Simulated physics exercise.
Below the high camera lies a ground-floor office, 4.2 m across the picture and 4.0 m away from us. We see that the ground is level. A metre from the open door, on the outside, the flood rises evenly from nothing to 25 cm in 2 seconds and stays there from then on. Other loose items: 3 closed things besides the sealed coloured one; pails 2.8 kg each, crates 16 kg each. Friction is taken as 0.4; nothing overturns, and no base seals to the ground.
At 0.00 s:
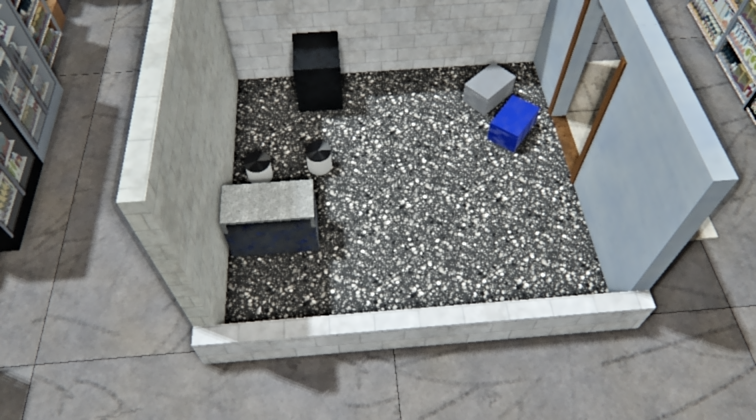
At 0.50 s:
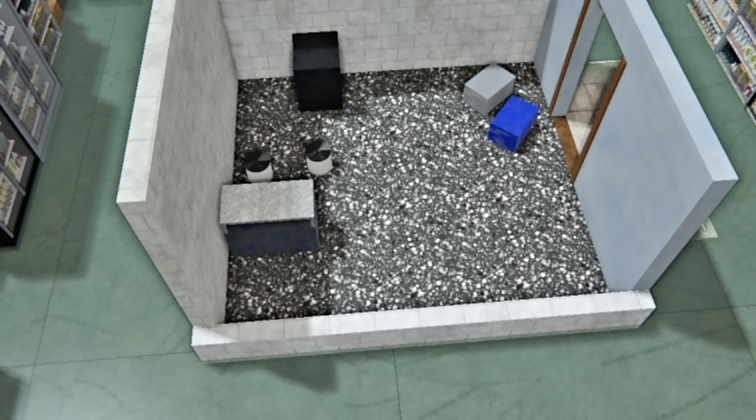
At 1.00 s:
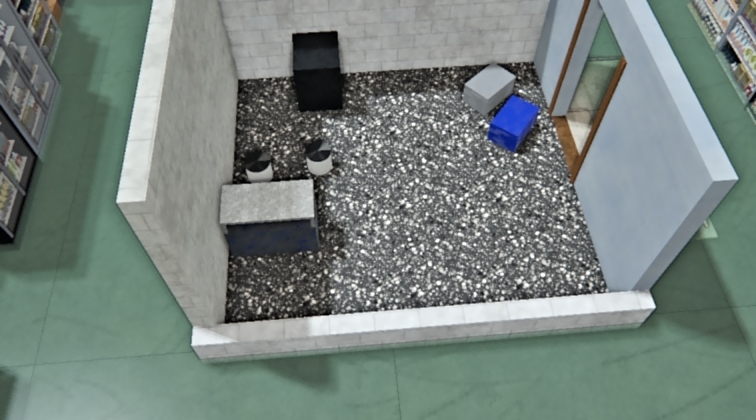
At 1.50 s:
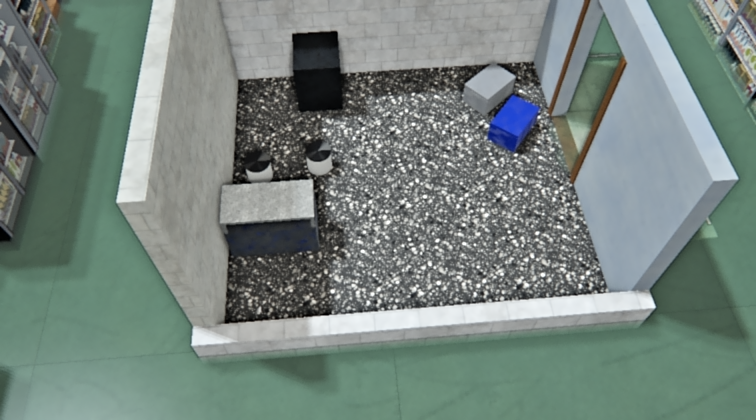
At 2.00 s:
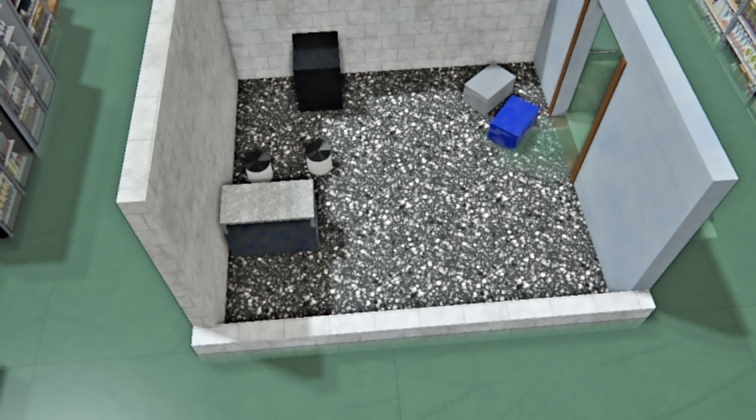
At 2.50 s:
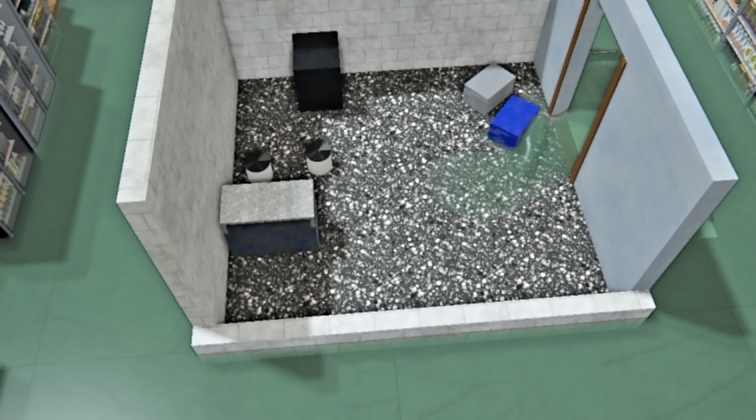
To begin with, a walled room with a speckled floor, a blue crate, a grey crate and two pails stands dry amid bare grey ground. Greenish water then covers the ground outside, and later it enters through the doorway and spreads across the floor, while the objects inside stay still.
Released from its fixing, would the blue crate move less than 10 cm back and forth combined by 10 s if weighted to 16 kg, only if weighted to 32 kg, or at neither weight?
The heavier weight still falls short.
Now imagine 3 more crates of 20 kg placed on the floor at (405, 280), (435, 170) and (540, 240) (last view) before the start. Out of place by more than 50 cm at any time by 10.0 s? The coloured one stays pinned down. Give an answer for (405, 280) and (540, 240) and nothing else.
First one: Beyond the limit; second one: Beyond the limit.
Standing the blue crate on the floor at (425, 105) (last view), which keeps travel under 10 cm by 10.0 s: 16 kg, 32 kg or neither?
The answer: No weight will do.
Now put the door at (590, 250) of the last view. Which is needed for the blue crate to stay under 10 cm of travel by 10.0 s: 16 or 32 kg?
The answer is that the lesser mass suffices.
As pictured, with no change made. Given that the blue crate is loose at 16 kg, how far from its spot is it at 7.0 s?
200 cm.
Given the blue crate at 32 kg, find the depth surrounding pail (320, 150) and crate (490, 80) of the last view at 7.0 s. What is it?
I'd estimate 12 cm for the first and 6 cm for the second.
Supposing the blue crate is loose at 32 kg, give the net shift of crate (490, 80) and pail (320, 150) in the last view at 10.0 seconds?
In turn: 80 cm, 80 cm.
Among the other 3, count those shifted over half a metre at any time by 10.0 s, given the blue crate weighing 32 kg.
Answer: 3.
After 3.5 s the blue crate would be 116 cm from its start with 16 kg and 73 cm from its start with 32 kg; 7 cm of water round it then.
After 4.5 s the blue crate would be 193 cm from its start with 16 kg and 110 cm from its start with 32 kg; 6 cm of water round it then.
After 7.0 s the blue crate would be 198 cm from its start with 16 kg and 112 cm from its start with 32 kg; 7 cm of water round it then.
After 10.0 s the blue crate would be 289 cm from its start with 16 kg and 116 cm from its start with 32 kg; 9 cm of water round it then.
